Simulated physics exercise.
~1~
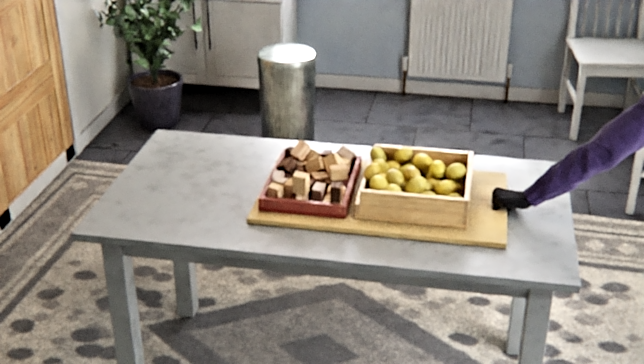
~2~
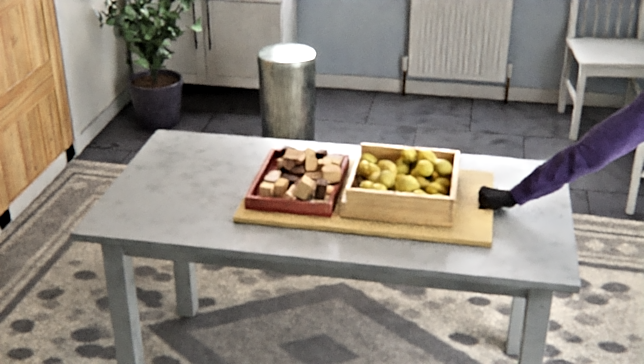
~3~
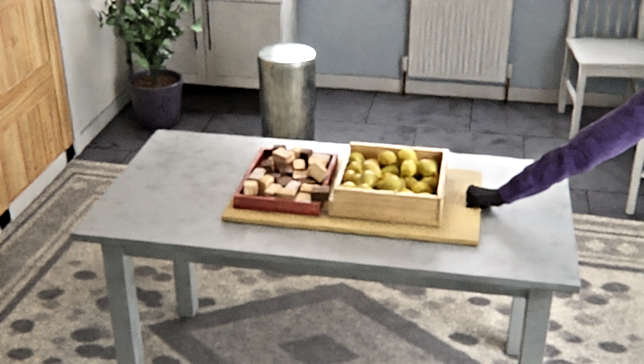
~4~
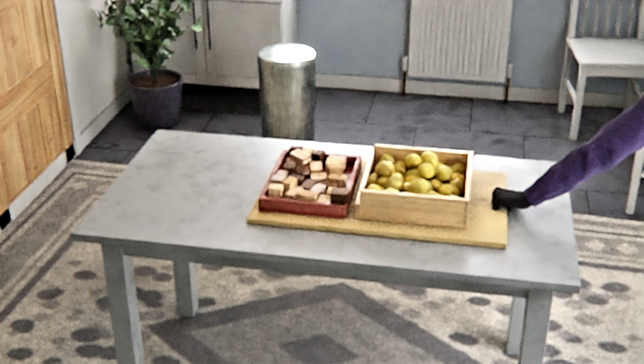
On a grey table in a tiled room, a gloved hand in a purple sleeve slides a board holding a red crate of wooden blocks and a wooden crate of lemons a short way left, then back right, with the blocks and lemons still in their crates.
